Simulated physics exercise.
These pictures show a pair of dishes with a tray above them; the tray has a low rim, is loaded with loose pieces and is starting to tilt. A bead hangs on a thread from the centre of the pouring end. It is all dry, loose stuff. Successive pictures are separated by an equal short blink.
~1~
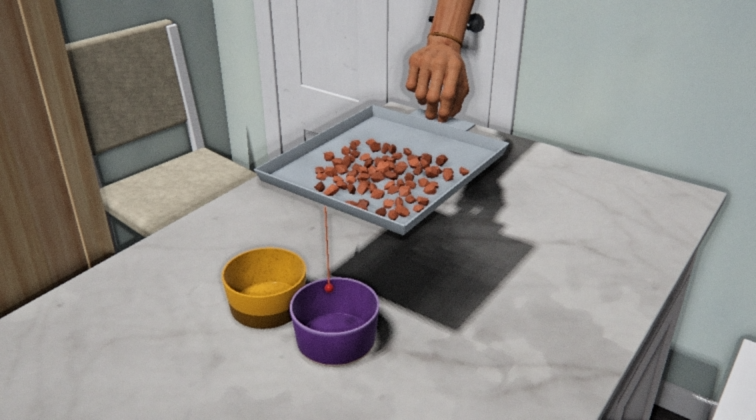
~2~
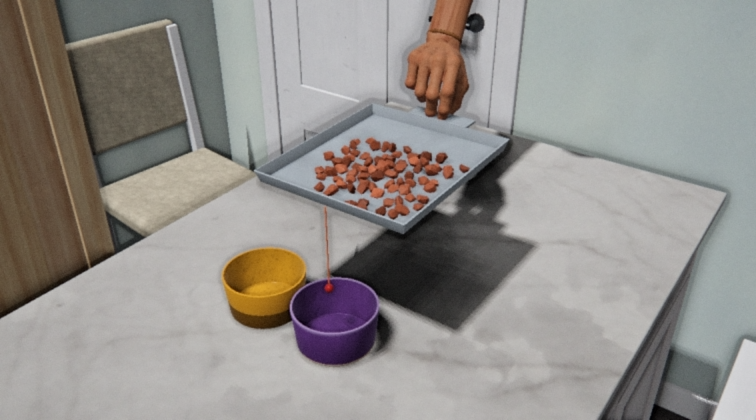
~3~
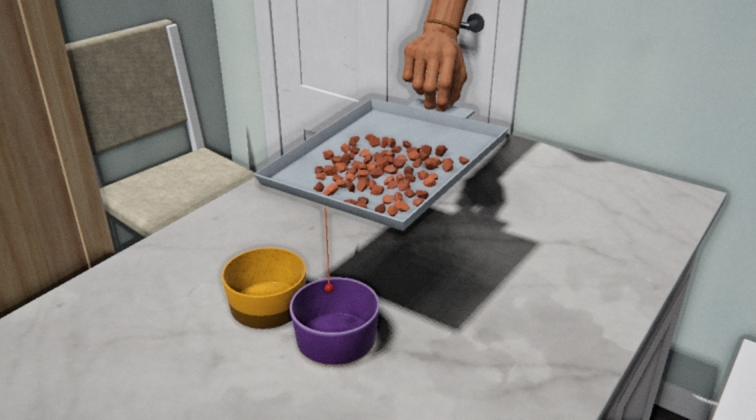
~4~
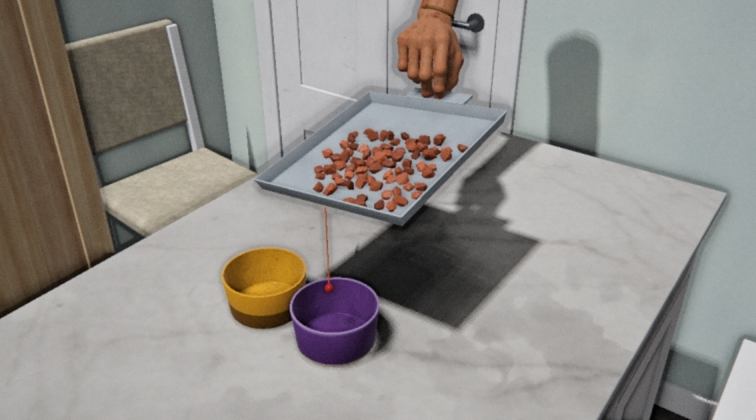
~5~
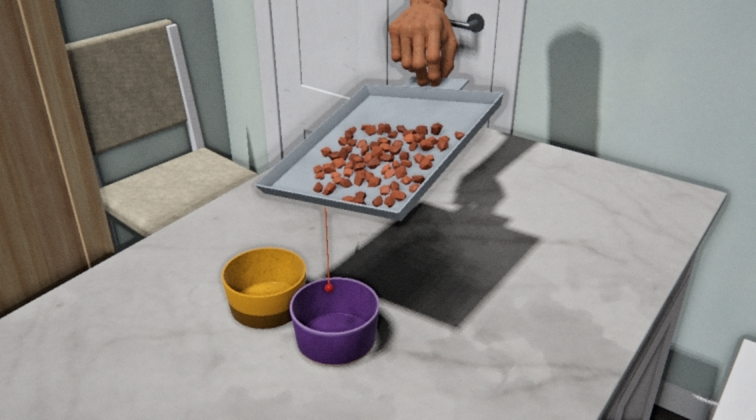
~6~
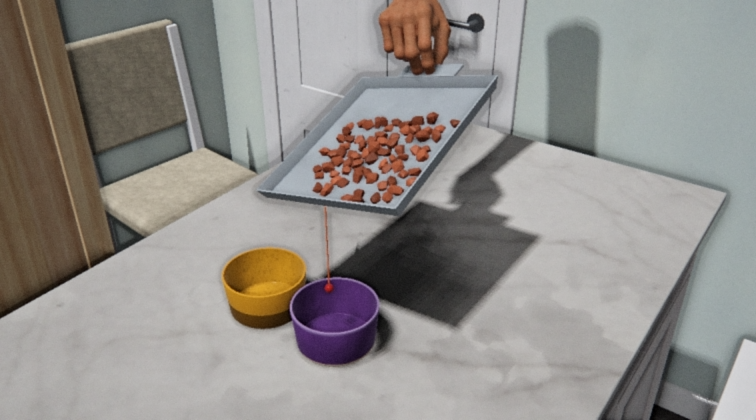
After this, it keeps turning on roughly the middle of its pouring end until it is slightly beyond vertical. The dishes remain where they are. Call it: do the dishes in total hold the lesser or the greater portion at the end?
In total they hold the greater portion.
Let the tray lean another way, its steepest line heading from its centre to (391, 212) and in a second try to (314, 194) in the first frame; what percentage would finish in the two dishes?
Lab note: Case 1 near 10 %, case 2 near 50 %.
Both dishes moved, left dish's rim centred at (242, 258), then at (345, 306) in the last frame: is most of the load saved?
With the first shift the pair saves beyond half; with the second, less than a half.
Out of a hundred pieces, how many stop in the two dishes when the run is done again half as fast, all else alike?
Estimated share: Some 90%.
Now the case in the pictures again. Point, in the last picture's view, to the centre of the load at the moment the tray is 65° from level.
Near (298, 188).
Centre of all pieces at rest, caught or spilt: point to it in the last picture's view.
I'd mark it at roughly (273, 298).
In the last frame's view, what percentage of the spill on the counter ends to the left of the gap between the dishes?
It comes to near 50 percent of the spill.
Soon after the last picture, tray tipped steeply; nearly all on the tray; a small part in the air.
A little later, tray tipped past a quarter turn; a small part on the tray; a stray few in the right dish; most in the left dish; a stray few outside both; a small part in the air.
Later still, tray tipped past a quarter turn; a stray few in the right dish; most in the left dish; a small part outside both.
At rest, tray tipped past a quarter turn; a stray few in the right dish; most in the left dish; a small part outside both.
